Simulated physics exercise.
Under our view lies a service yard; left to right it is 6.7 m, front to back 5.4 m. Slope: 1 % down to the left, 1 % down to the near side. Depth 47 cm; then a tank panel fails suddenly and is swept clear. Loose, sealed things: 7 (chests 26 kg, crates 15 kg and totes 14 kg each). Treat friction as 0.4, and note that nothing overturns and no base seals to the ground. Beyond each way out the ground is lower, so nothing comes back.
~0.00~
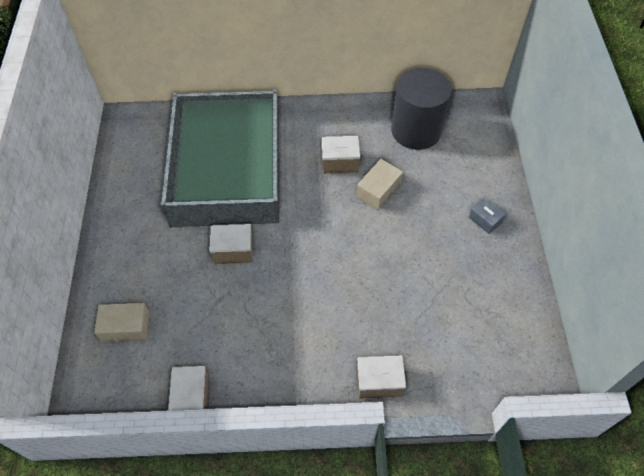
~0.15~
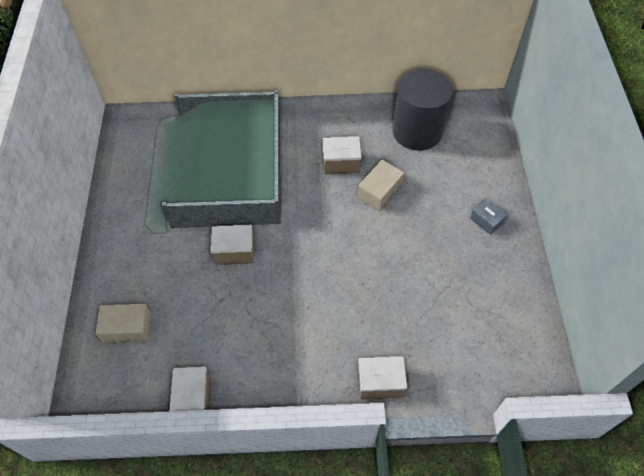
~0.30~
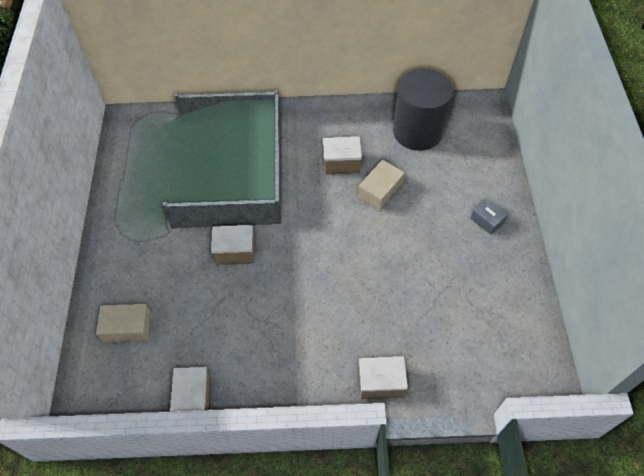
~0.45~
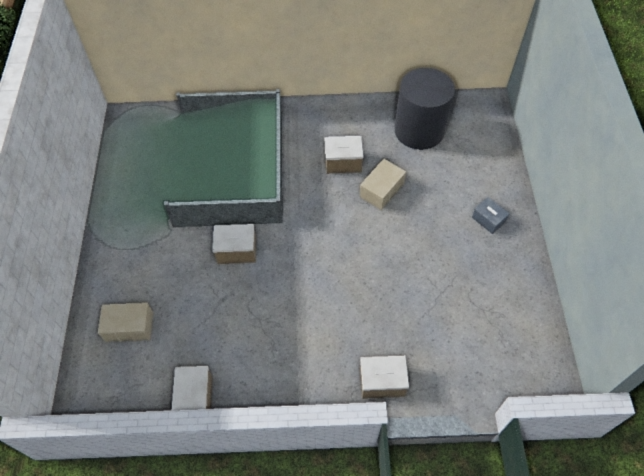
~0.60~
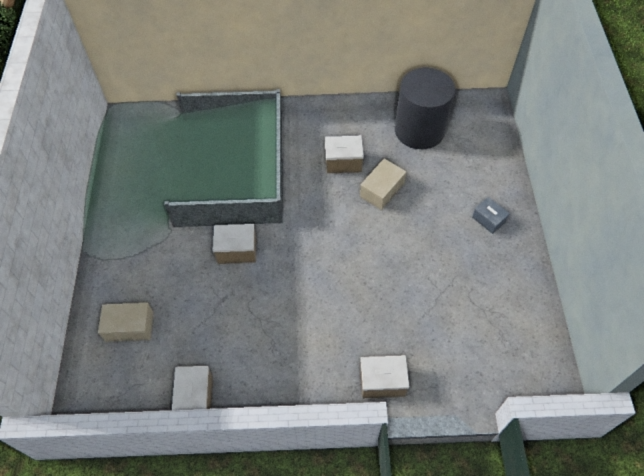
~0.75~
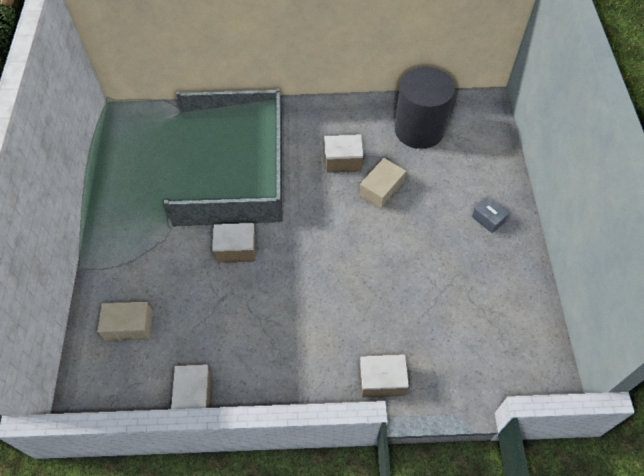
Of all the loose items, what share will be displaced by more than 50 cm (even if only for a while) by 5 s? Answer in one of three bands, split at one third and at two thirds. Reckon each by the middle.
Under a third.
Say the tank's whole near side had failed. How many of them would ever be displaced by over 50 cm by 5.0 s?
Count: 4.
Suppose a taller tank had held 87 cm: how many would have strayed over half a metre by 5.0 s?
3.
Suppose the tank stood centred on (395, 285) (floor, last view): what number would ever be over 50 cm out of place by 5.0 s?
Then 3 of them would.
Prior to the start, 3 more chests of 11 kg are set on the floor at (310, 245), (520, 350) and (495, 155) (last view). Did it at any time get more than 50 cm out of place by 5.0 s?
In that order: Under, less, short of it.
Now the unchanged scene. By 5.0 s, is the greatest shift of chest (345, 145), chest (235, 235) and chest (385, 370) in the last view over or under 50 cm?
Taking them in turn, the answers are smaller, smaller and smaller.
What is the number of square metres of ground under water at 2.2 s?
Wet area: Approx. 10.5 m2.
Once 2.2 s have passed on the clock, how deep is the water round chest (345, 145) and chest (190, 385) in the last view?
Close to 0 and 0 centimetres.
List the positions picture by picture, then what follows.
In the first frame, a chest at (341, 147), on the bottom; a chest at (231, 237), on the bottom; water covers 3.0 m2; 0 of 7 have shifted.
In the second frame, a chest at (342, 147), on the bottom; a chest at (232, 238), on the bottom; water covers 4.0 m2; 0 of 7 have shifted.
In the third frame, a chest at (343, 147) rests on the ground; a chest at (232, 238), on the bottom; 4.9 m2 under water; 0 of 7 have shifted.
In the fourth frame, a chest at (344, 147), on the bottom; a chest at (234, 237) rests on the ground; 6.2 m2 under water; 0 of 7 have shifted.
In the fifth frame, a chest at (344, 146), on the bottom; a chest at (234, 237), on the bottom; water covers 6.7 m2; 0 of 7 have shifted.
In the sixth frame, a chest at (344, 146) rests on the ground; a chest at (233, 236) rests on the ground; water covers 6.9 m2; 0 of 7 have shifted.
After 1.1 s 0 of 7 are over 50 cm from their spots; 0 afloat.
After 2.2 s 0 of 7 are over 50 cm from their spots; 0 afloat.
After 3.5 s 2 of 7 are over 50 cm from their spots; 1 afloat.
After 5.0 s 2 of 7 are over 50 cm from their spots, and 2 have been at some point; 1 afloat.
